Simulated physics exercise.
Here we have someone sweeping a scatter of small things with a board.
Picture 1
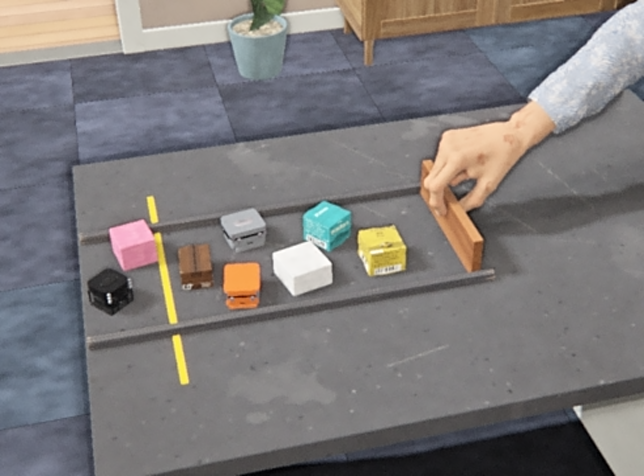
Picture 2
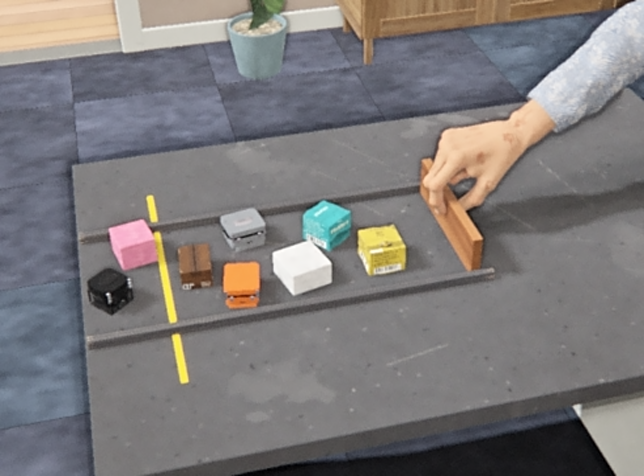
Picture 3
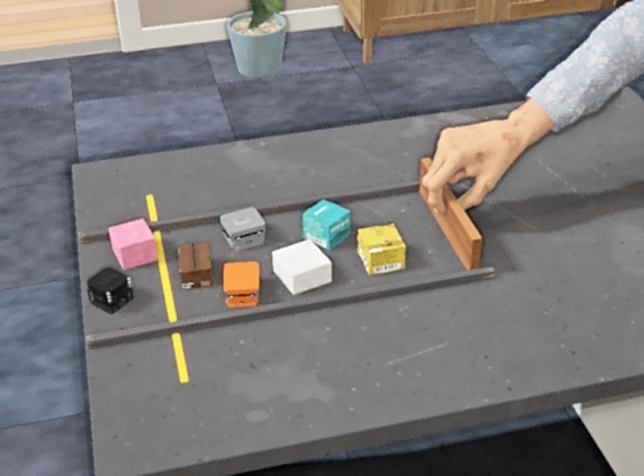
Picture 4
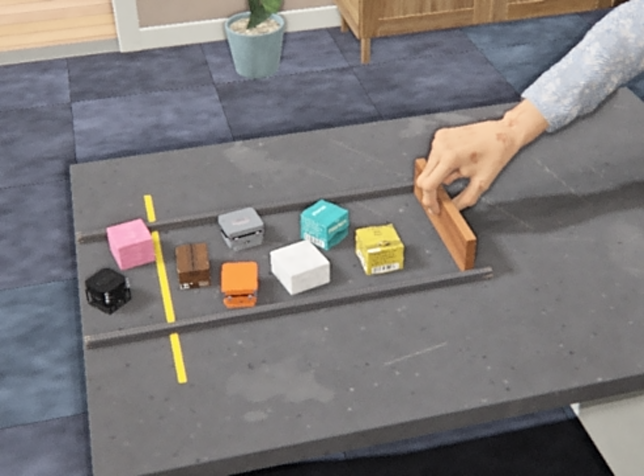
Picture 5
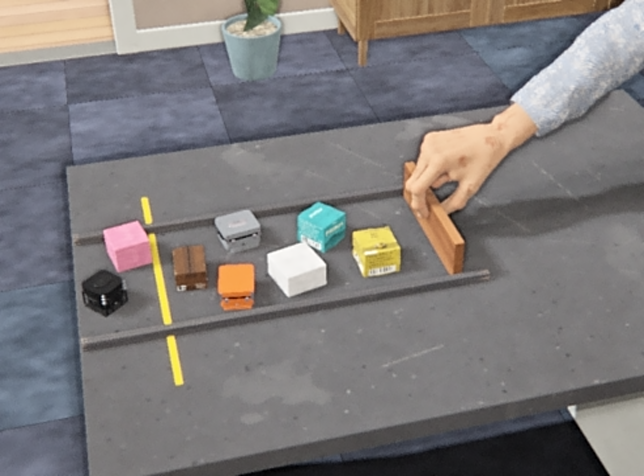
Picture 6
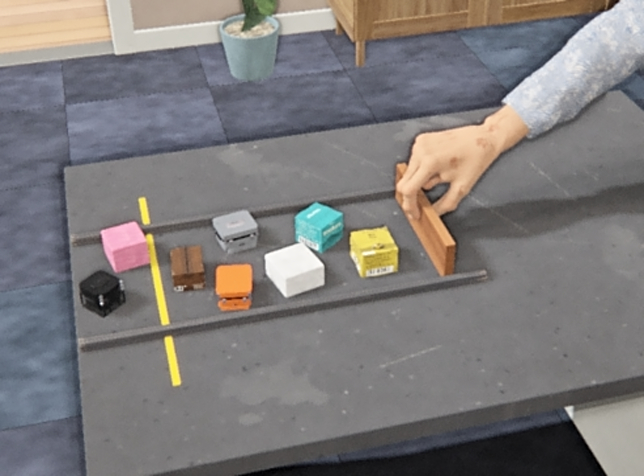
On a dark grey tabletop, a hand sliding a wooden board slightly left toward small coloured boxes that stay in place.
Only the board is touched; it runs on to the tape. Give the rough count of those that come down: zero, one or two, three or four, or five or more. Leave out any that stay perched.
Here the number that fall off is three or four.
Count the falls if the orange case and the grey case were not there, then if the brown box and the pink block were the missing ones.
First 1, then 2.
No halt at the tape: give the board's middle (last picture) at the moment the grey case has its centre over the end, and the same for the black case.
For the grey case at (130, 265), for the black case at (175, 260).
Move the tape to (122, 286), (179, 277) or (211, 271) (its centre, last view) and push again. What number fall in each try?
Try by try, 6, 0 and 0.
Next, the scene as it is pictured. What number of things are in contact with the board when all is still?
The number is 2.
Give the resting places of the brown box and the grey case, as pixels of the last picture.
About (98, 276), and the other about (97, 252).
Early on, none off yet; black case at rest near (102, 293); pink block at rest near (126, 247); brown box at rest near (188, 269).
A while later, none off yet; black case at rest near (102, 293); pink block at rest near (126, 247); brown box travelled a little near (163, 268).
Finally, the number that fall off is three or four; lost, orange case, pink block and black case.
